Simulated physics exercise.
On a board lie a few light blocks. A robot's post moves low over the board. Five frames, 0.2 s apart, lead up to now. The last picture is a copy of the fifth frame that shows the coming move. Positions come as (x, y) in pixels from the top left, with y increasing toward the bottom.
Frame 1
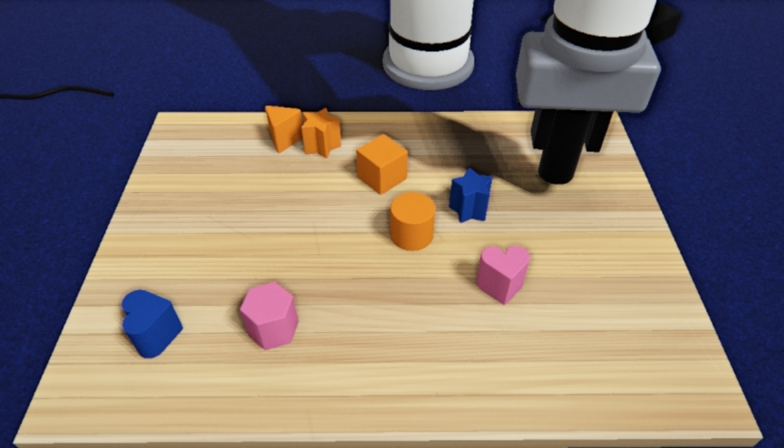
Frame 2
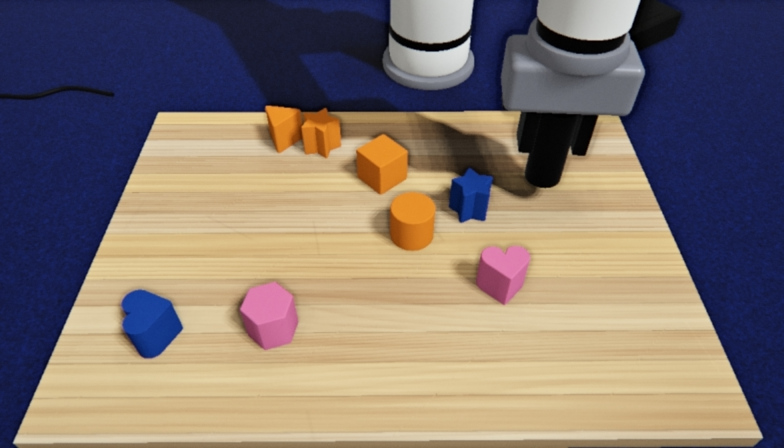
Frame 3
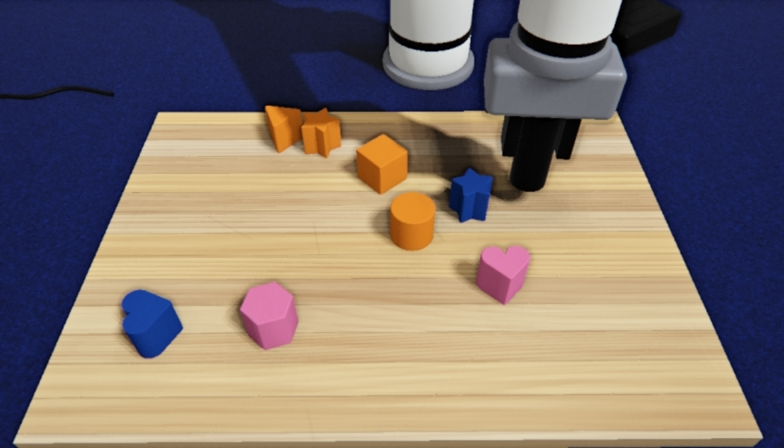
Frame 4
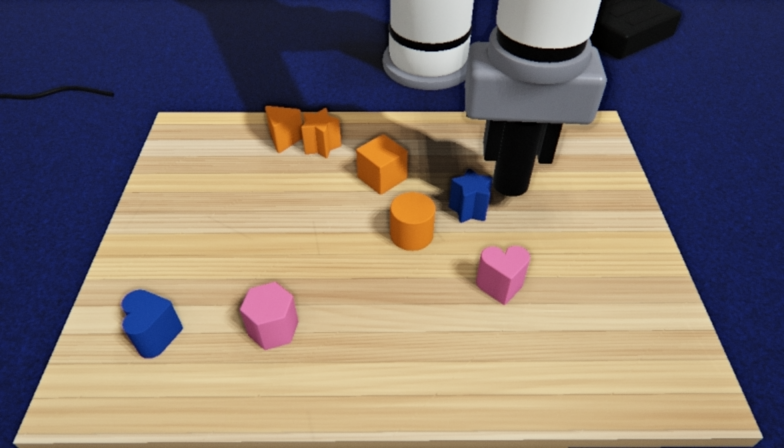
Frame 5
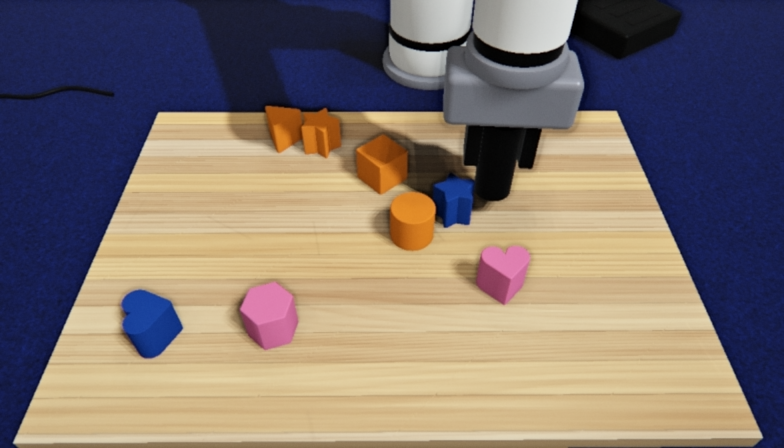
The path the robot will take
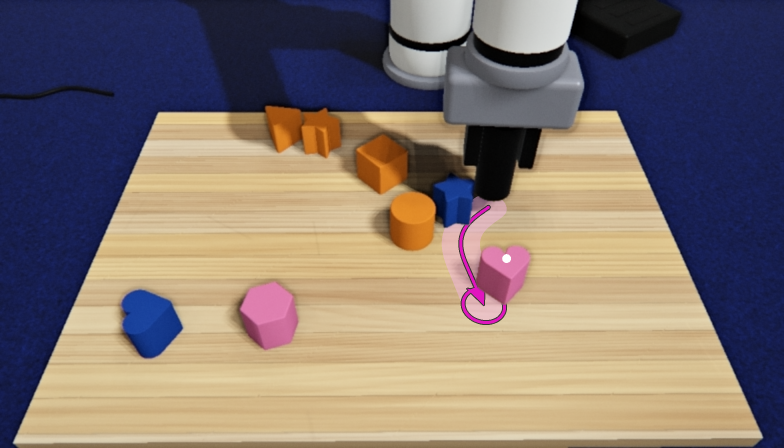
To begin with, a robot's dark post stands near the upper right of a wooden board scattered with orange, blue and pink blocks. It slides steadily left, low over the board, toward the blue star, then nudges the star a short way left, closer to the orange round block.
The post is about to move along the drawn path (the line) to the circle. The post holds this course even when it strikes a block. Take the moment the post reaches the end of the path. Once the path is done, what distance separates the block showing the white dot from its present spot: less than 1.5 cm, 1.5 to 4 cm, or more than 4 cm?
Its displacement is between 1.5 and 4 cm.
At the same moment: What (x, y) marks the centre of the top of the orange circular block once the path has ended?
It sits at (392, 214).
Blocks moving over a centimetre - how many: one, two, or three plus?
Total: Three-plus.
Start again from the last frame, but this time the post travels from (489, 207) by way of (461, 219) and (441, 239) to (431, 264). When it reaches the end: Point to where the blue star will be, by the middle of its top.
Answer: (405, 218).
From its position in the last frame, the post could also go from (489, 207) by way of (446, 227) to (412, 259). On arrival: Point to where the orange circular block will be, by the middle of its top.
It should be at (339, 232) by then.
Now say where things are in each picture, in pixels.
The first frame shows tip of the post (556, 173), middles of tops, orange circular block (413, 207), blue star (473, 182), pink heart (507, 259).
The second frame shows post (542, 177), nothing pushed.
The third frame shows post (527, 180), nothing pushed.
The fourth frame shows post (510, 185), nothing pushed.
The fifth frame shows post (492, 189), orange circular block (413, 207), blue star (456, 187), pink heart (507, 259).
The line goes from (489, 207) through (463, 232) and (467, 267) to (484, 305); the dot is on the pink heart.
What follows on the original path. One third of the way, post (466, 214); orange circular block (398, 213); blue star (432, 200).
Two thirds of the way, post (470, 249); orange circular block (392, 214); blue star (432, 206), turned 20° clockwise; pink heart (509, 261).
At the end, post (487, 288); orange circular block (392, 214); blue star (432, 206), turned 20° clockwise; pink heart (528, 278), turned 85° anticlockwise.
